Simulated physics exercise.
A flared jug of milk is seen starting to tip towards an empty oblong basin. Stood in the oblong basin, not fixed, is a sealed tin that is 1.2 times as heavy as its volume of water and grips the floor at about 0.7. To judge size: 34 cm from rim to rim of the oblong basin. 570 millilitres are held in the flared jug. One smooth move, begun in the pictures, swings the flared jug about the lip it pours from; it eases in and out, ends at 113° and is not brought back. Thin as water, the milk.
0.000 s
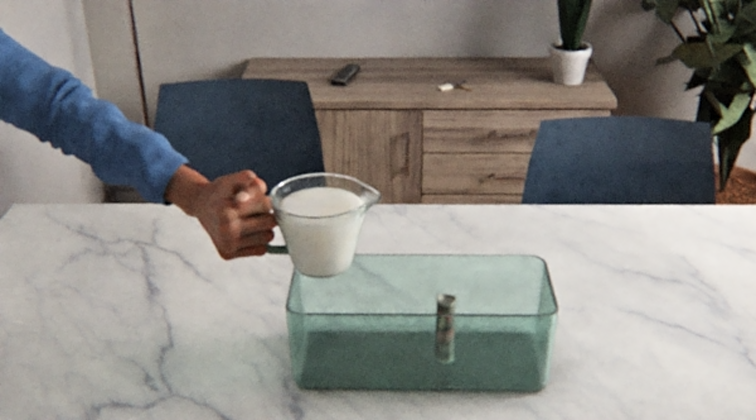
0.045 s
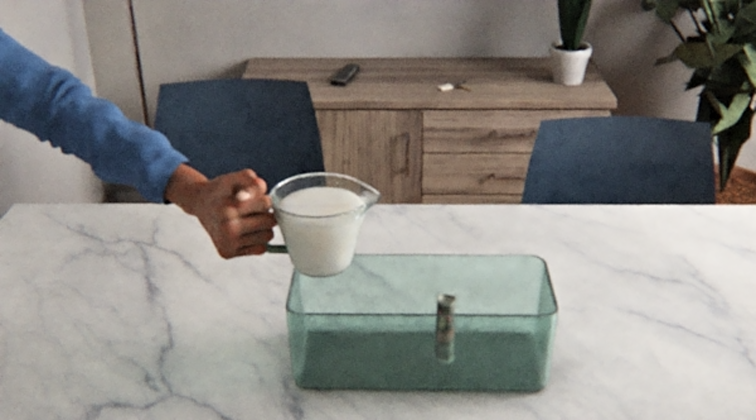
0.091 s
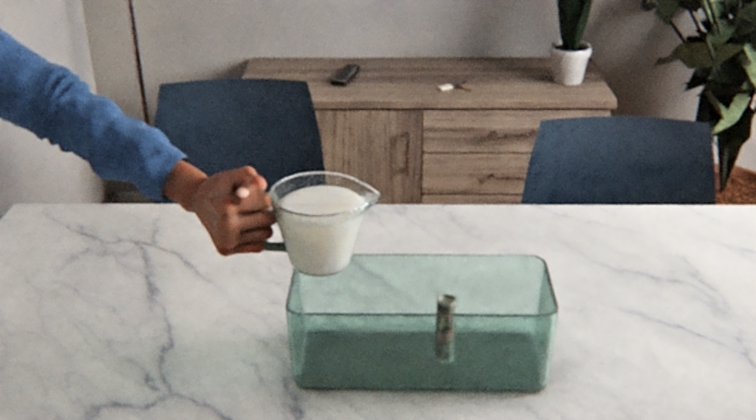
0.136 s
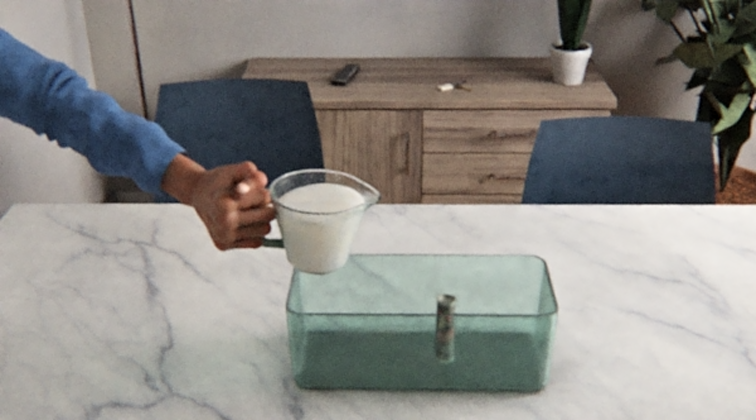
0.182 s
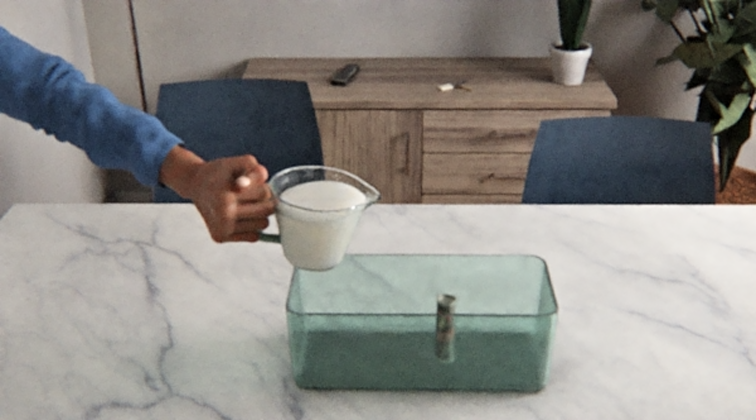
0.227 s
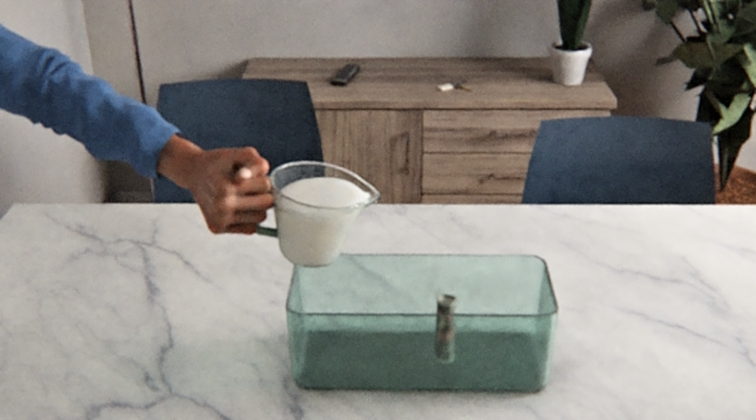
A hand in a blue sleeve, reaching in from the left, holds a clear flared jug of milk level, then slowly tilts it slightly rightward, its handle side rising. Below sits an empty green-tinted oblong basin with a small upright tin, on a white marbled table. The steady, slightly raised view faces two dark blue chairs, a wooden sideboard and green plants in a grey-walled room.
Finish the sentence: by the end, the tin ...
By the end, the tin is still upright.
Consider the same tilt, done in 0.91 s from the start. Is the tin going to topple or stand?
Then it holds its balance.
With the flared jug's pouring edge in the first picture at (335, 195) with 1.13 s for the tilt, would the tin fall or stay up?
Then it stays on its base.
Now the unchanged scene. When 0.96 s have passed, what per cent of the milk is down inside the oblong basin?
74 per cent, give or take a little.
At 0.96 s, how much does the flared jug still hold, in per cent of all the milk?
Close to 5 percent of the total.
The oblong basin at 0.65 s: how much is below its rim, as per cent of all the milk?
Around 8 percent.
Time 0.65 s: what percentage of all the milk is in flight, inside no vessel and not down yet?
Close to 28 per cent, I'd say.
After 0.65 s the tilt is 69° and 64 per cent is still to pour; the tin stands where it began.
After 0.96 s the tilt is 107° and 5 per cent is still to pour; the tin stands where it began.
After 1.28 s the tilt is 113° and 0 per cent is still to pour; the tin stands where it began.
After 1.63 s the tilt is 113° and 0 per cent is still to pour; the tin stands where it began.
In the end the tin stands where it began.
